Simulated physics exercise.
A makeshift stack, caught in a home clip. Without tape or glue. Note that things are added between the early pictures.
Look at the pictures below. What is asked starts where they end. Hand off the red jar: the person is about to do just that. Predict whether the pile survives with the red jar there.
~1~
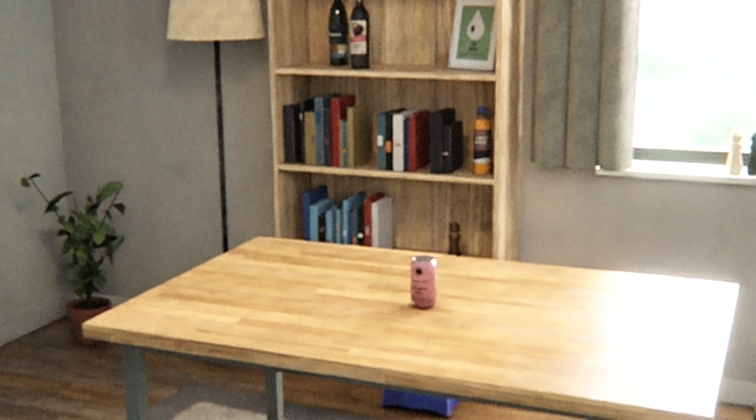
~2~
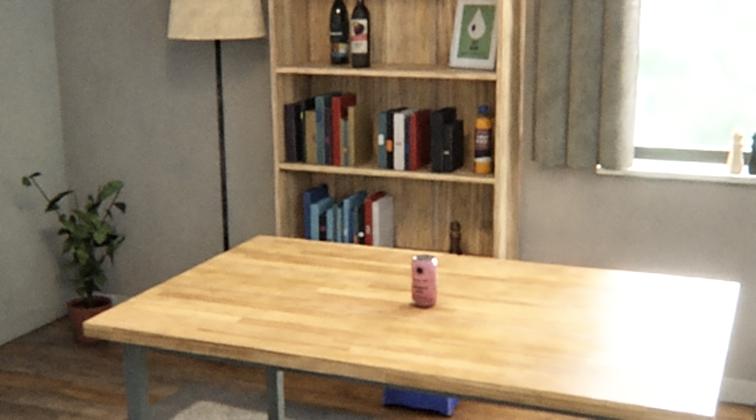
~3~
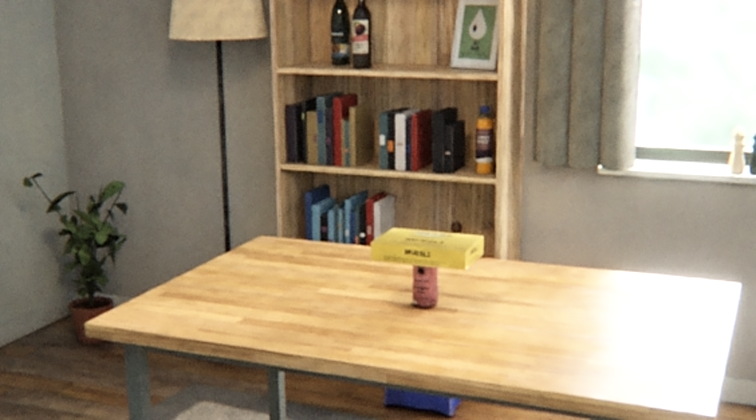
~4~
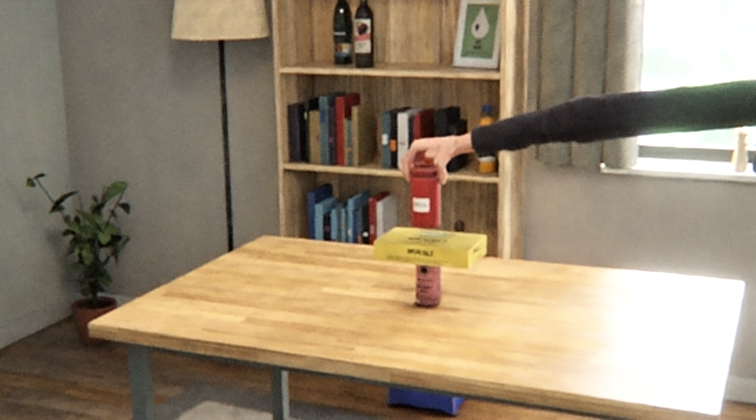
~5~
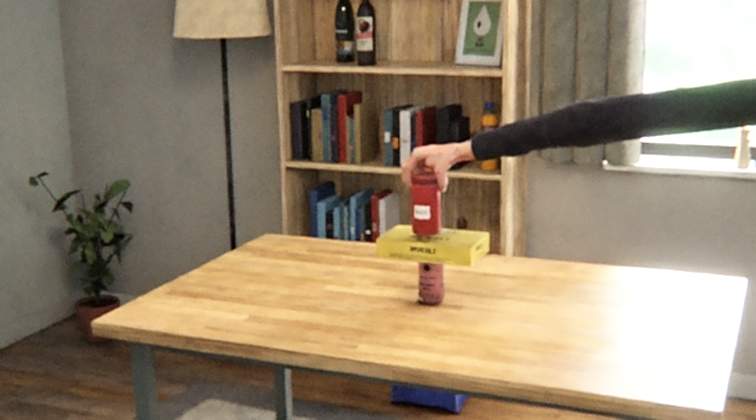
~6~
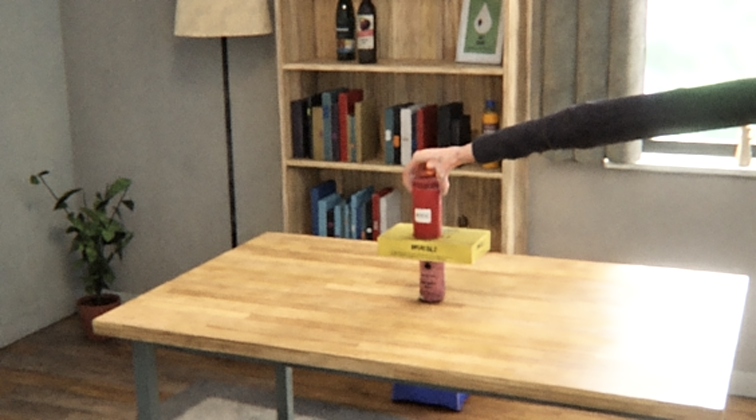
I predict it will be stable.
Then, 0.20 s on from there, no change.
Then, 0.50 s on from there, red jar resting near (427, 208).
In the end, all 3 unmoved. At the end, from the last picture's camera, red jar near (427, 208). The stack stays up.
